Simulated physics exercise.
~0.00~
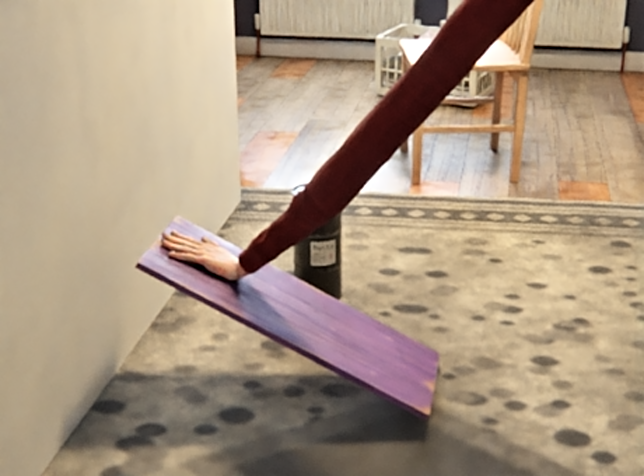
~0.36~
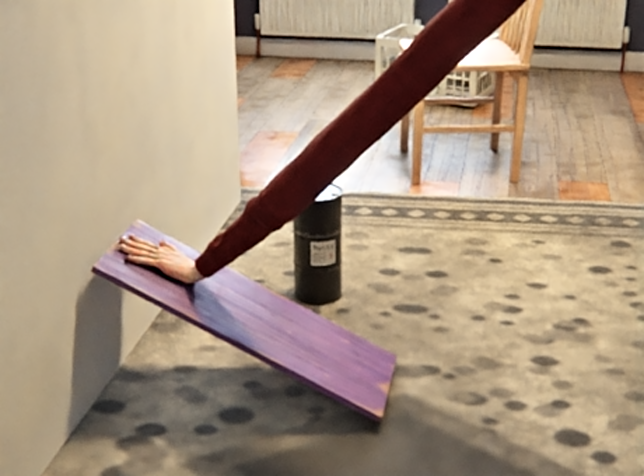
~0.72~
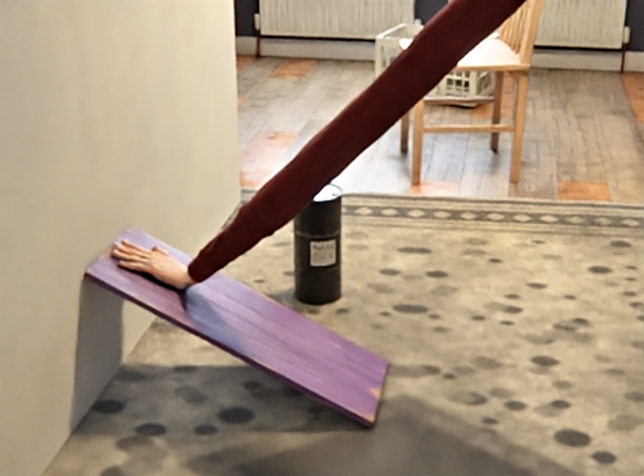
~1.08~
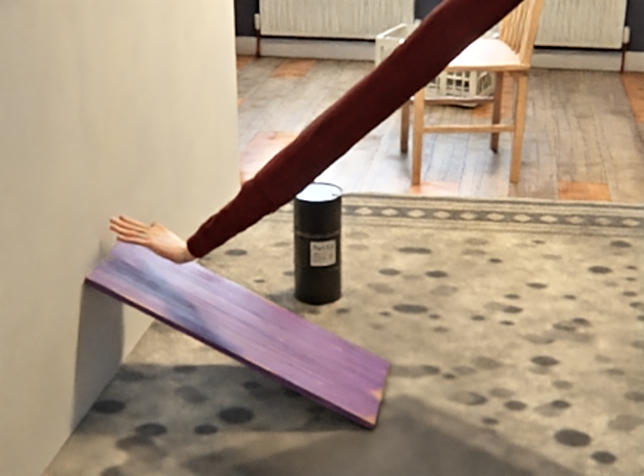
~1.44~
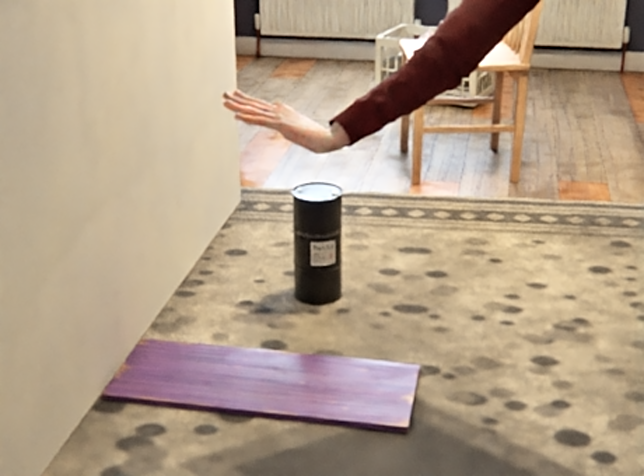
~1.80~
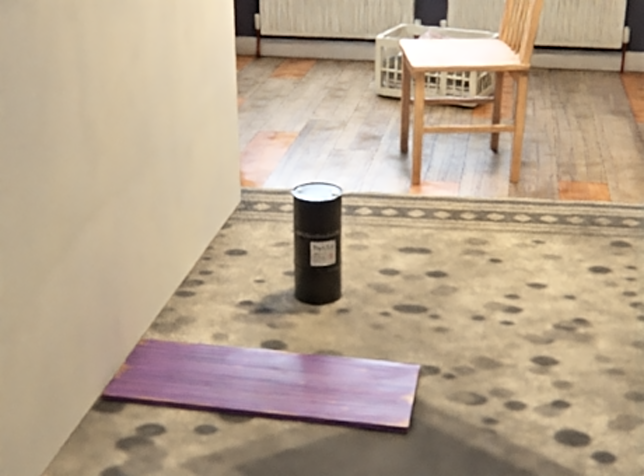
The footage shows a hand moving a tilted purple board leftward to lean against a pale wall, near a black canister that stays in place. The hand lets go and draws back, and the board slides down until it lies flat on the patterned floor.
